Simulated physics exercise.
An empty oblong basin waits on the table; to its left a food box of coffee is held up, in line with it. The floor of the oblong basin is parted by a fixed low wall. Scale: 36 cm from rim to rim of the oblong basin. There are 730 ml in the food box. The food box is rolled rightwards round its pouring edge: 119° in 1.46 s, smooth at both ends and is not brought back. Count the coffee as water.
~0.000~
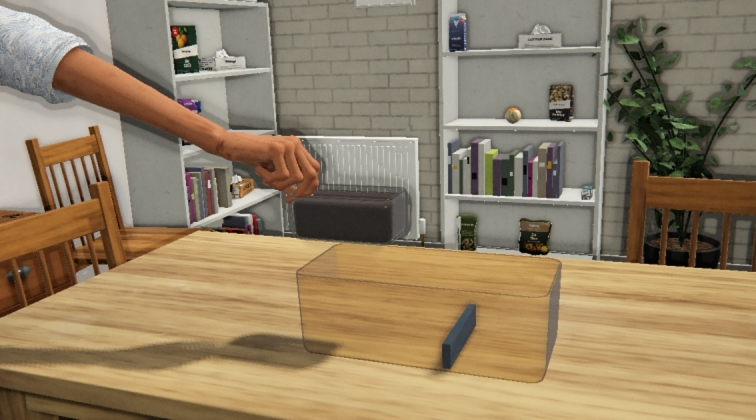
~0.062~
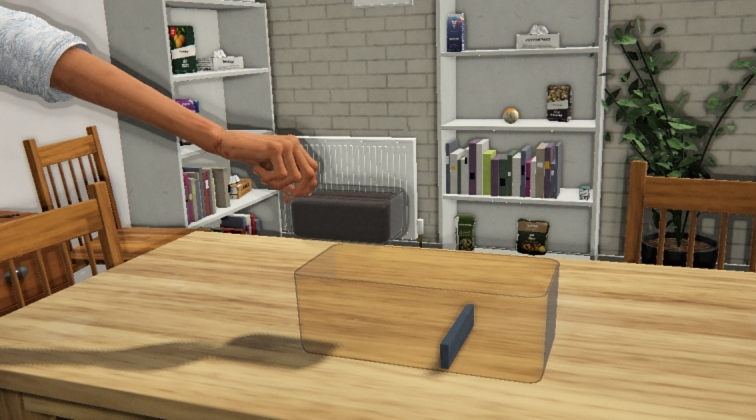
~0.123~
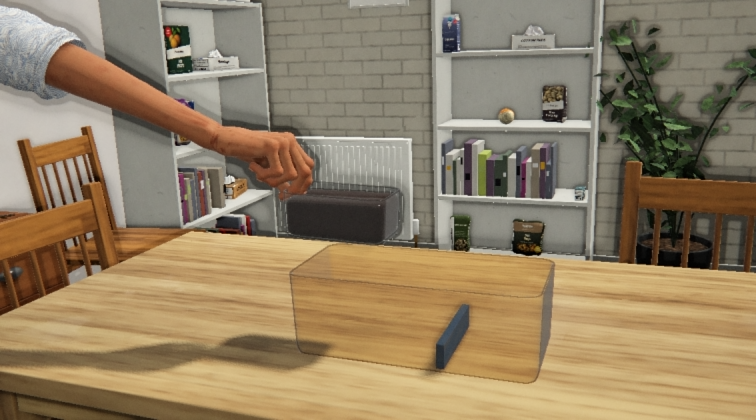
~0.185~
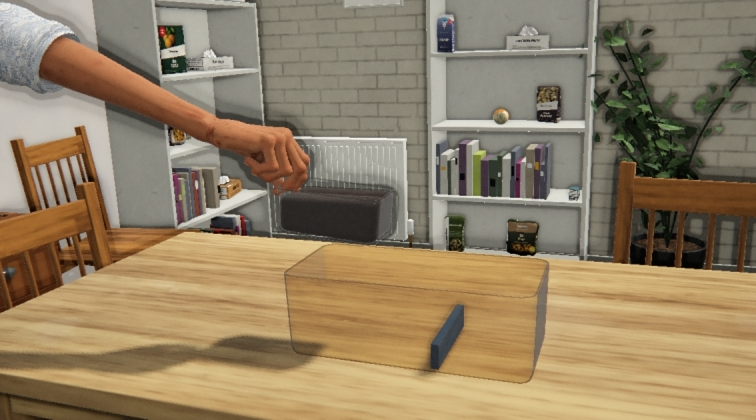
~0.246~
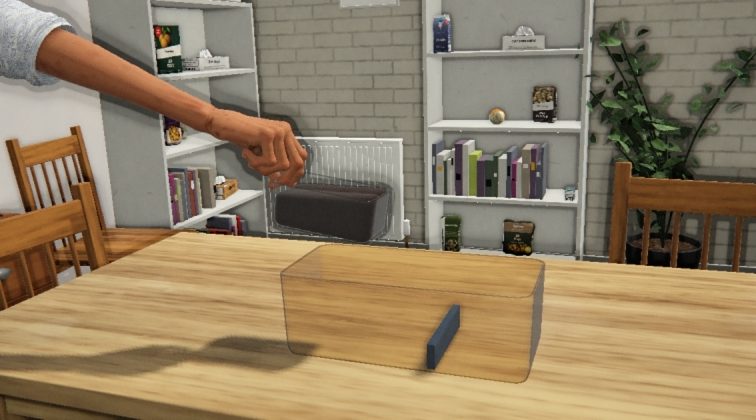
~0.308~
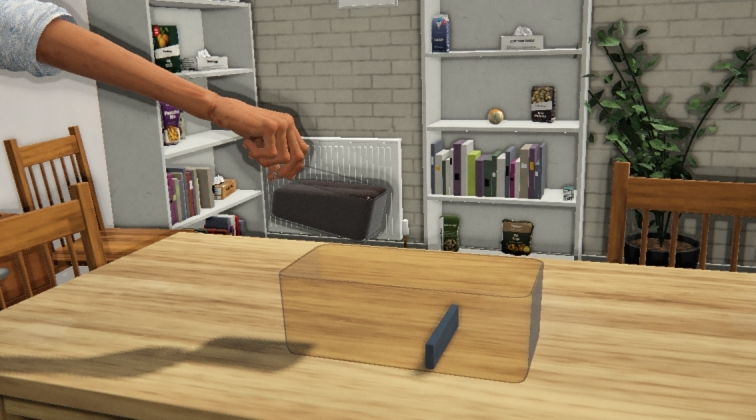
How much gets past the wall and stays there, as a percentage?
About 67 per cent.
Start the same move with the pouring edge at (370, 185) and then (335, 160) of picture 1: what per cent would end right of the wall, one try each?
First 30, then 10 per cent.
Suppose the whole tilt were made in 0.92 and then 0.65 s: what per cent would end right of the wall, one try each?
In turn about 65 and 60 per cent.
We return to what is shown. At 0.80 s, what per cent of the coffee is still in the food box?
Near 32 in a hundred.
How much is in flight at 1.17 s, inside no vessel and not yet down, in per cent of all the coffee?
Some 7 per cent.
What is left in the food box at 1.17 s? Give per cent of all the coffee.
Some 4 per cent.
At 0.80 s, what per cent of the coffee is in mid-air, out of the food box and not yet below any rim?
Some 38 per cent.
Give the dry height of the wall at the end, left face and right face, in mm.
Left about 30 mm, right about 12 mm.
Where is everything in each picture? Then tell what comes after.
In the first frame, tilt 0°; pouring edge (399, 195); surface from (305, 195) to (399, 200); the oblong basin's rim runs from (317, 259) to (555, 279); the wall's top is at (460, 324).
In the second frame, tilt 1°; pouring edge (397, 196); surface from (302, 196) to (397, 200).
In the third frame, tilt 2°; pouring edge (392, 196); surface from (298, 195) to (393, 199).
In the fourth frame, tilt 5°; pouring edge (387, 196); surface from (292, 192) to (387, 198).
In the fifth frame, tilt 8°; pouring edge (383, 196); surface from (287, 189) to (383, 195).
In the sixth frame, tilt 13°; pouring edge (381, 196); surface from (285, 184) to (383, 192).
After 0.80 s the tilt is 69° and 32 per cent is still to pour, 11 is left of the wall and 18 right of it.
After 1.17 s the tilt is 108° and 4 per cent is still to pour, 21 is left of the wall and 68 right of it.
After 1.55 s the tilt is 119° and 0 per cent is still to pour, 32 is left of the wall and 67 right of it.
After 1.96 s the tilt is 119° and 0 per cent is still to pour, 32 is left of the wall and 67 right of it.
In the end 32 per cent lies left of the wall, 67 right of it and 1 outside.
